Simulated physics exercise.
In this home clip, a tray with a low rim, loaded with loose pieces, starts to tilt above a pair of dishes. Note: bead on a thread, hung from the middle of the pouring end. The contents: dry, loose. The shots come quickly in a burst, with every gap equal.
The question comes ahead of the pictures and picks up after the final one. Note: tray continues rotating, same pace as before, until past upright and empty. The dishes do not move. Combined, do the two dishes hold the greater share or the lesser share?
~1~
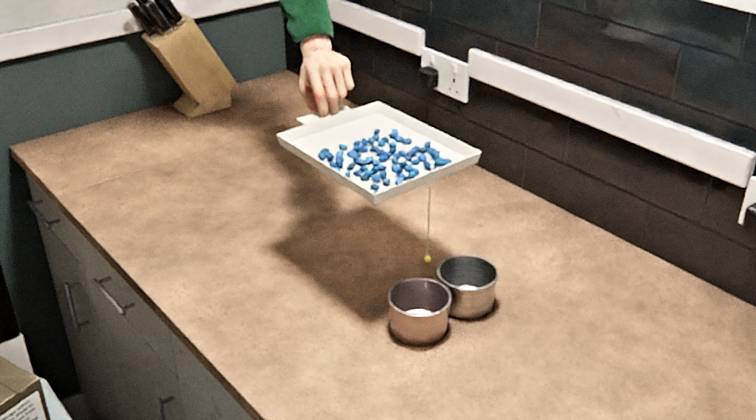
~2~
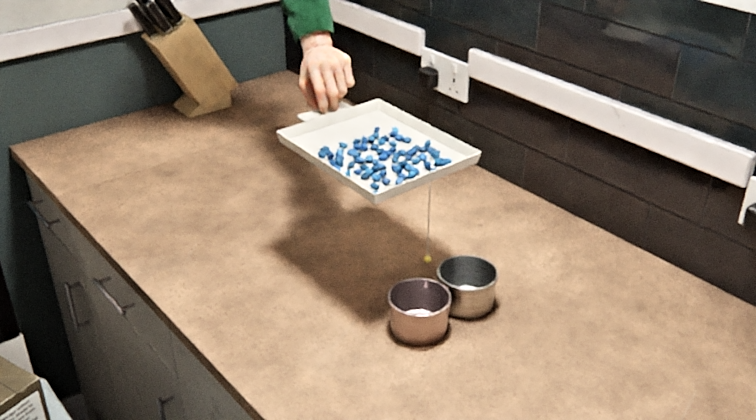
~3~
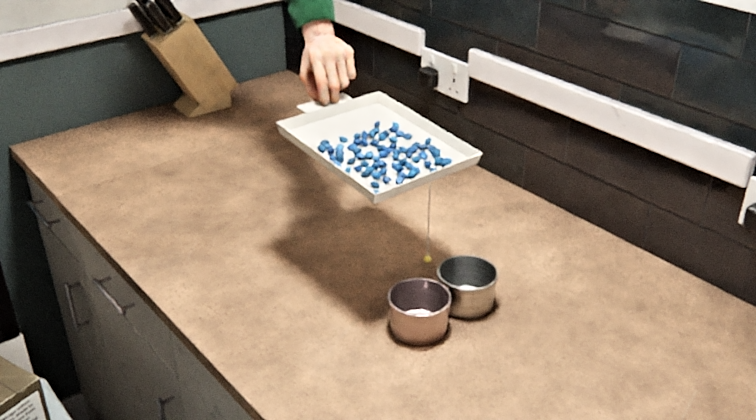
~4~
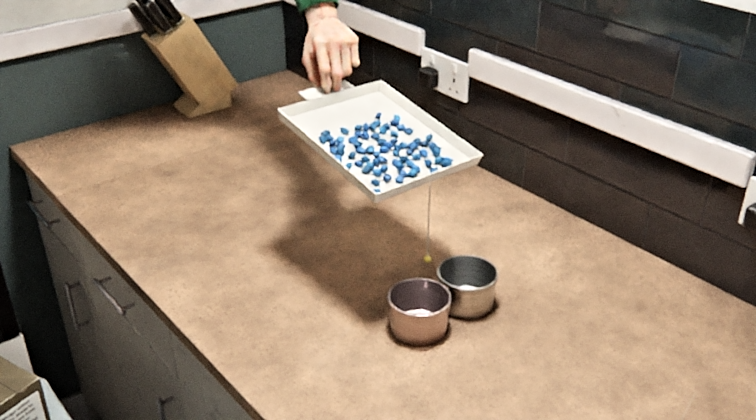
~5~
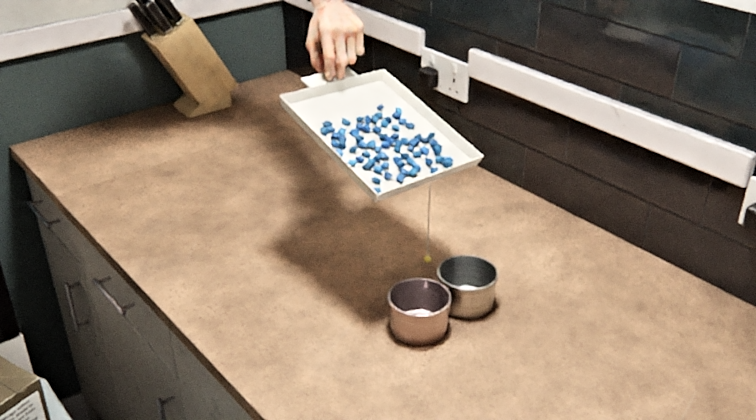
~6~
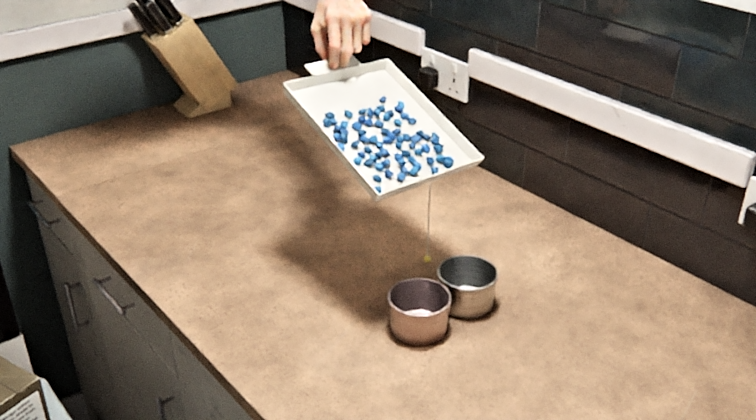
The greater share.
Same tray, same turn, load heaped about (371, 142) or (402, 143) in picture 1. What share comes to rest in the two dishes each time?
Roughly 60 per cent, then roughly 60 per cent.
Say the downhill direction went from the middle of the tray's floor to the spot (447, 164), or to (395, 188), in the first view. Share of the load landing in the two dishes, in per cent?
First case around 20 per cent, second case 50 per cent.
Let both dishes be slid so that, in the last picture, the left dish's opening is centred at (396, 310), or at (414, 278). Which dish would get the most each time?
Right side first, Right side second.
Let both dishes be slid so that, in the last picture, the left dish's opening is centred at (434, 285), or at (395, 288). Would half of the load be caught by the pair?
Taking the places in turn, it's past half and then shy of half.
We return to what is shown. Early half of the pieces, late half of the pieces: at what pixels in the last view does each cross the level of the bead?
Starting near (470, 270), moving on to near (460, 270).
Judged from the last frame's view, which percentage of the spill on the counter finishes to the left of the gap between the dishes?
Close to 0 %.
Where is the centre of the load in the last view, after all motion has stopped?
Close to (466, 302), more or less.
Soon, tray tipped steeply; nearly all on the tray; a stray few in the air.
A while on, tray tipped past a quarter turn; about a third on the tray; a small part in the left dish; about a quarter in the right dish; about a quarter outside both; about a quarter in the air.
Towards the end, tray tipped past a quarter turn; about a quarter in the left dish; about a third in the right dish; about a third outside both.
Finally, tray tipped past a quarter turn; about a quarter in the left dish; about a third in the right dish; about a third outside both.
